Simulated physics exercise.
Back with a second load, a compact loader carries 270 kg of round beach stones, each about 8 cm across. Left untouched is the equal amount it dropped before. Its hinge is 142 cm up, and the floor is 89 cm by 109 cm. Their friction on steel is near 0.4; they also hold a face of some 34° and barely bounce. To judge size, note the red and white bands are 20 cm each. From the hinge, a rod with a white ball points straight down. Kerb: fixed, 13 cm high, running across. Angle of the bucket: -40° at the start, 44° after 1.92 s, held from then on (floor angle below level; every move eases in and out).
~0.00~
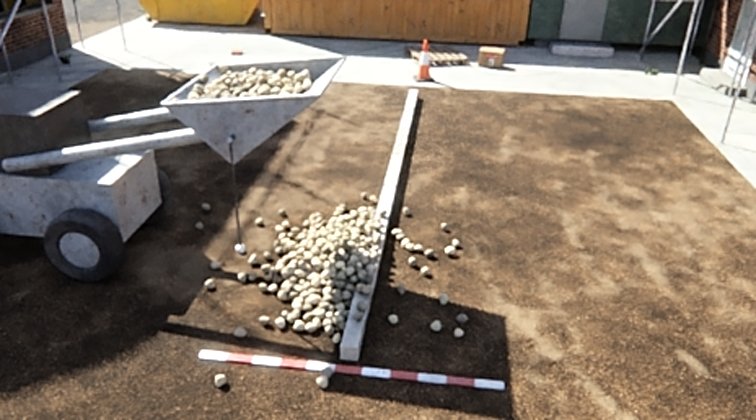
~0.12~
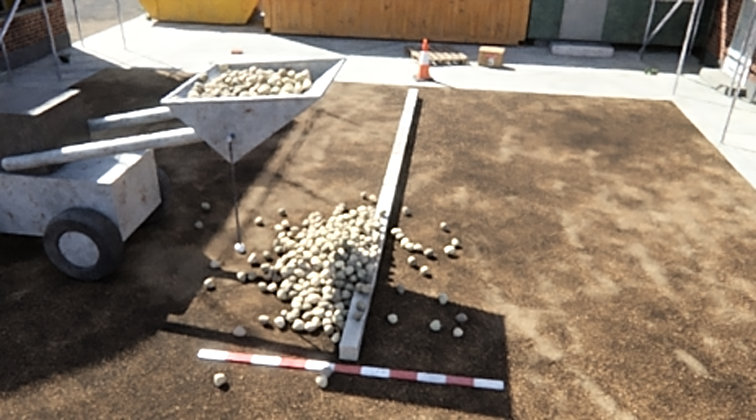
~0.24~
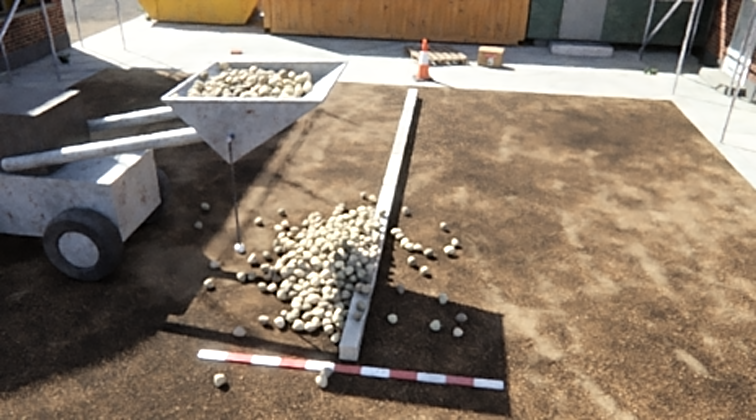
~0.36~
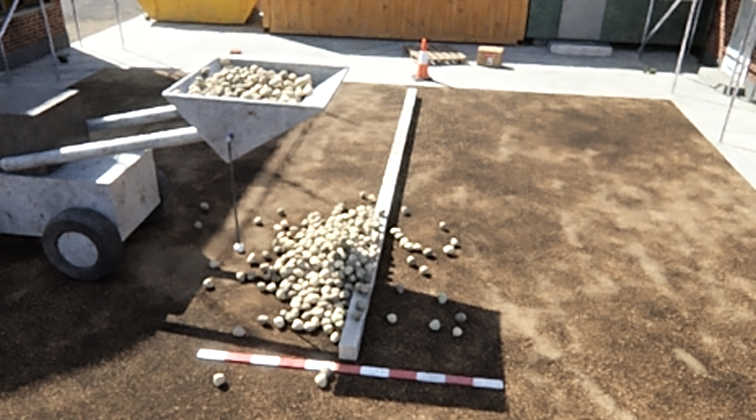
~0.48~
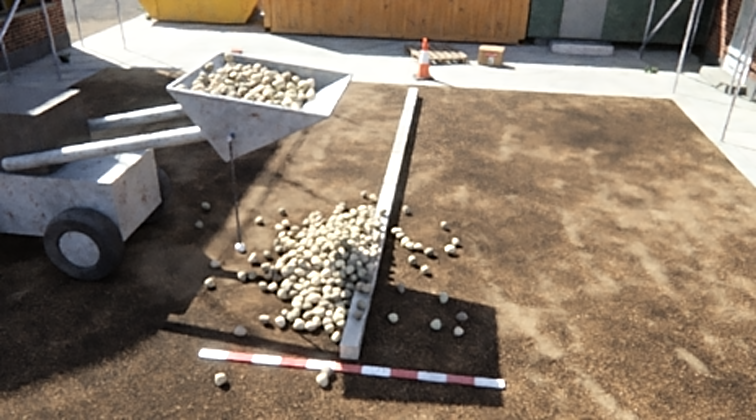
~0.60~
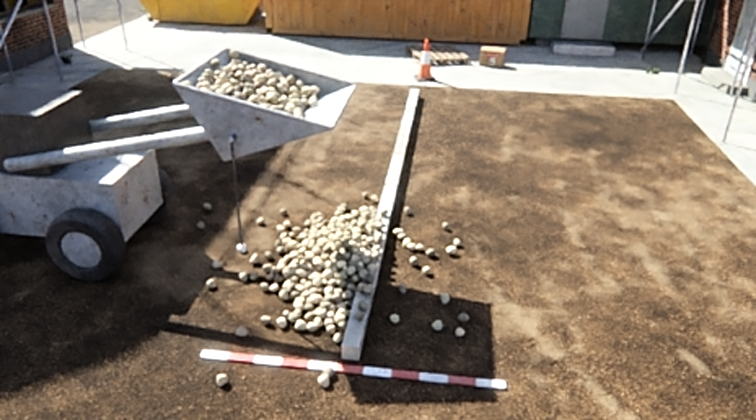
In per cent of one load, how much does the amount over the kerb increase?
About 53 per cent.
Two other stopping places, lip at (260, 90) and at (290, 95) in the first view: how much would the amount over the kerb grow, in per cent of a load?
0 % and 15 %.
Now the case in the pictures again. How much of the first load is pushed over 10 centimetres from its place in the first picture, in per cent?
Near 10 per cent, I reckon.
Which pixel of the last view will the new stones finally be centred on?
Middle: Approx. (378, 260) px.
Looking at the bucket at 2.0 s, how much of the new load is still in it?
About 10 percent is still in there.
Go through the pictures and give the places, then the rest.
In the first picture, the bucket is at -40°, its lip at (320, 96); the top of the load is at (258, 77). The earlier load is highest near (350, 250), 23 cm above ground level, 96 % on this side of the kerb, 4 % over the kerb.
In the second picture, the bucket is at -39°, its lip at (320, 97); the top of the load is at (250, 76); the stones move at 0.1 m/s on average.
The third picture shows lip at (322, 101), floor tilted -36°, highest stones at (244, 75); the stones move at 0.1 m/s on average.
The fourth picture shows lip at (324, 108), floor tilted -32°, highest stones at (226, 75); the stones move at 0.1 m/s on average.
The fifth picture shows lip at (328, 117), floor tilted -27°, highest stones at (224, 71); the stones move at 0.2 m/s on average.
The sixth picture shows lip at (332, 128), floor tilted -21°, highest stones at (228, 68); the stones move at 0.2 m/s on average.
After 1.4 s the floor is at 31°; in per cent of one load, 96 in the bucket, 100 on this side of the kerb, 4 over the kerb; the foremost stones are at (449, 277).
After 2.0 s the floor is at 44°; in per cent of one load, 12 in the bucket, 164 on this side of the kerb, 24 over the kerb; the foremost stones are at (453, 281).
After 2.4 s the floor is at 44°; in per cent of one load, 0 in the bucket, 152 on this side of the kerb, 48 over the kerb; the foremost stones are at (486, 271).
After 5.0 s the floor is at 44°; in per cent of one load, 0 in the bucket, 142 on this side of the kerb, 58 over the kerb; the foremost stones are at (531, 271). Net gain over the kerb, 53.
